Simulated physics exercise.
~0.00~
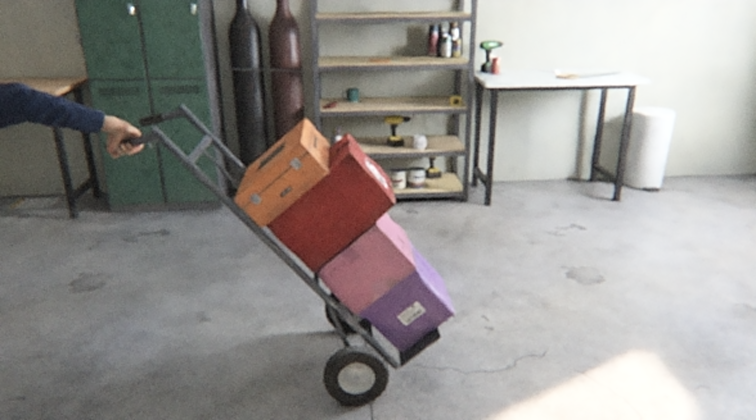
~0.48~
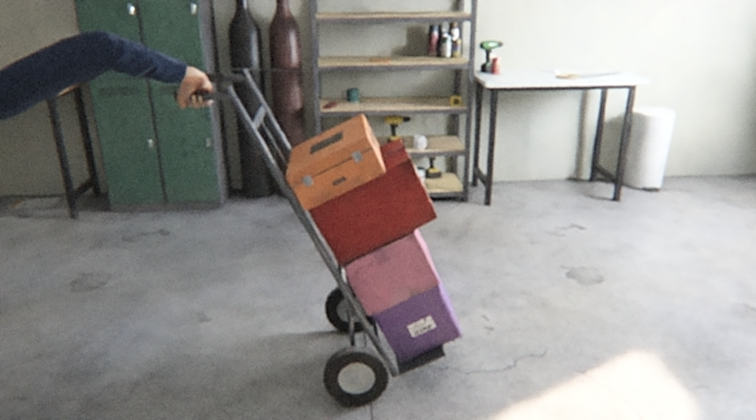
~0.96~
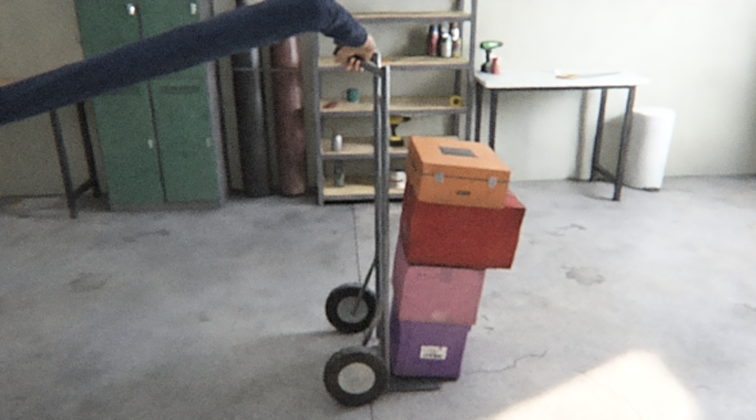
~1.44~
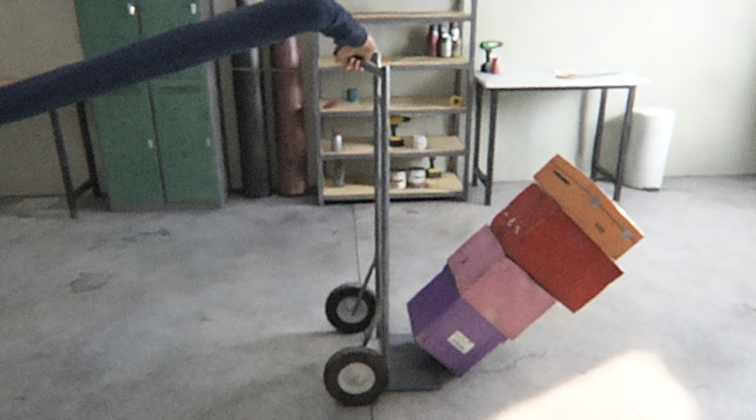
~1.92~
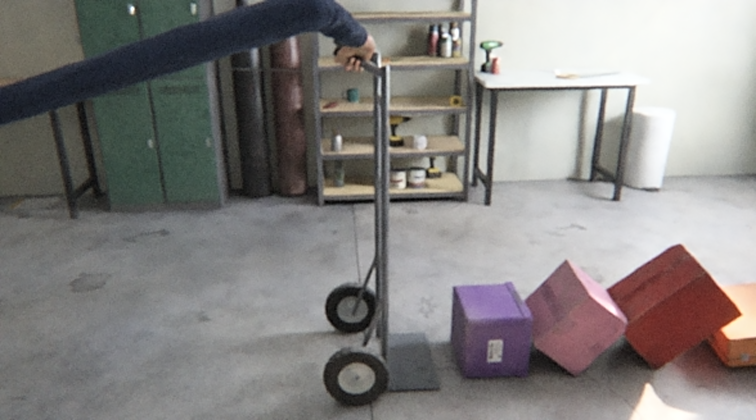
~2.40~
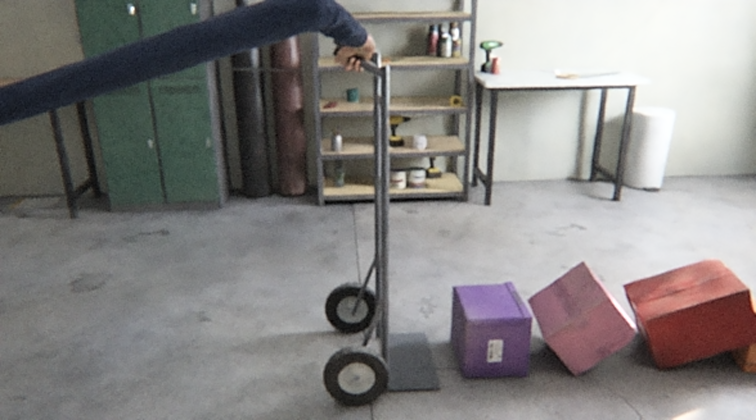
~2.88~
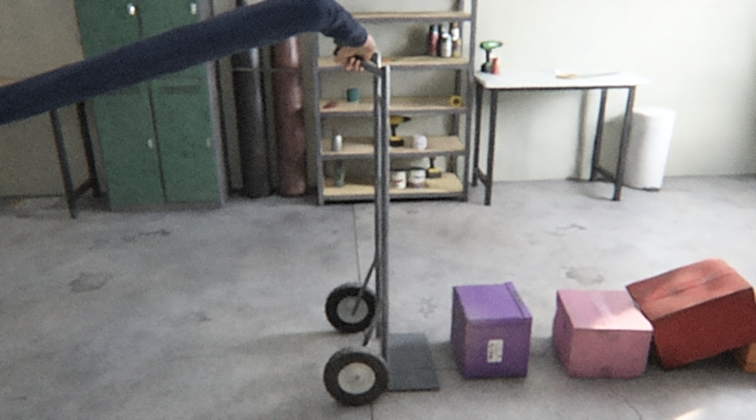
A person's arm swung a loaded hand truck upright and held it there while the stacked orange toolbox, red box, pink box and purple box toppled forward to the right, ending up strewn in a row across the concrete floor beside the empty truck.
